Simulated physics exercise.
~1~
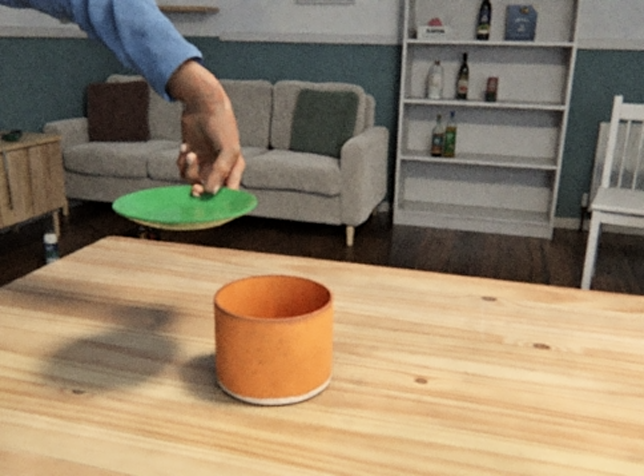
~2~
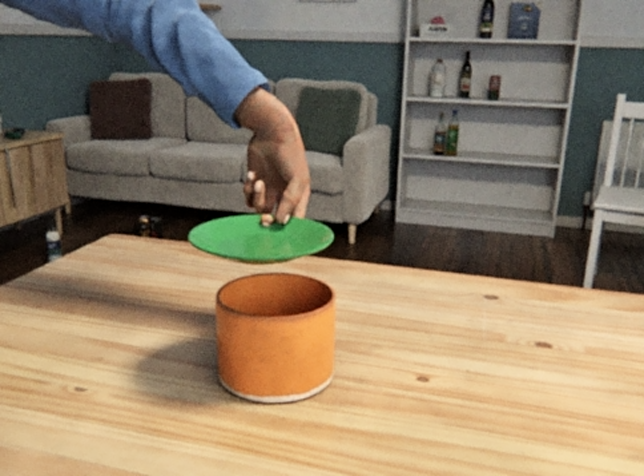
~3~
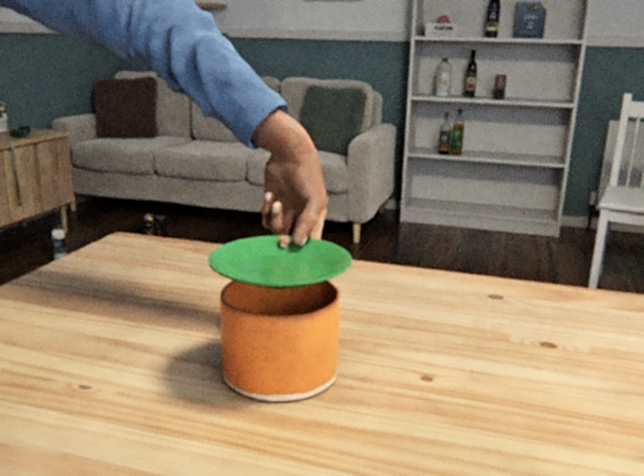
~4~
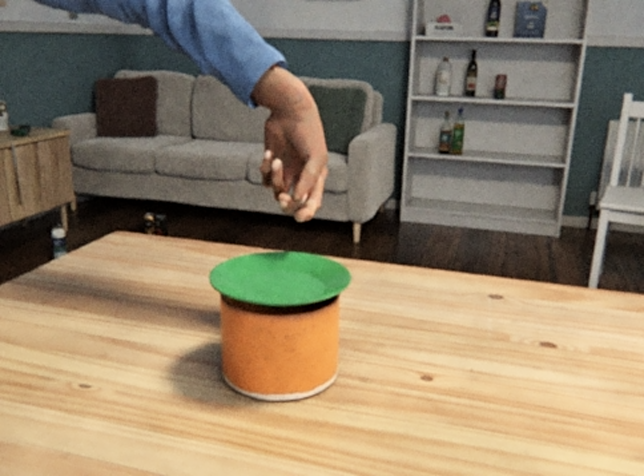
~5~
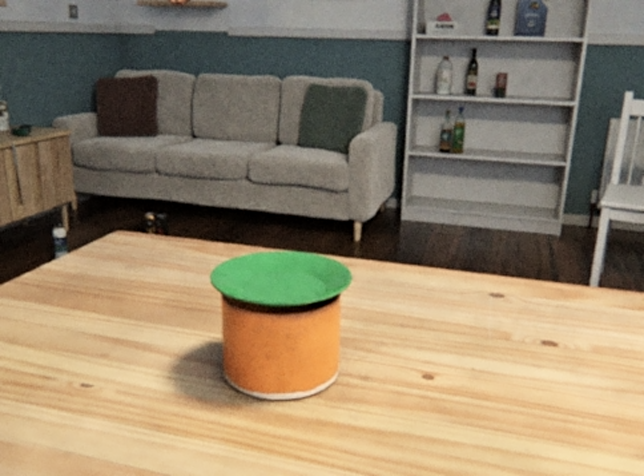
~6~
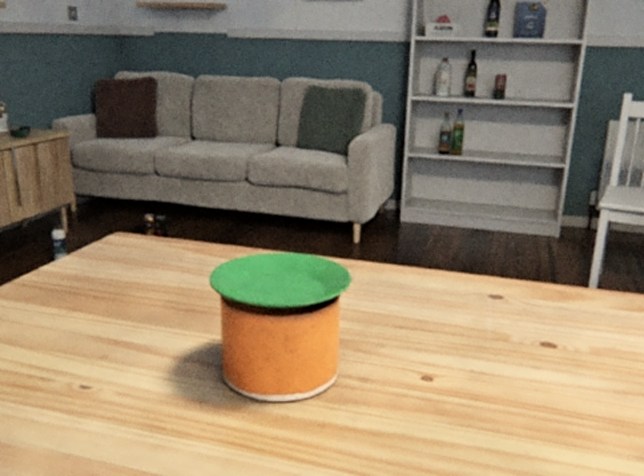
Green saucer being lowered by a hand onto an orange pot on a wooden table, then resting on the rim after release.
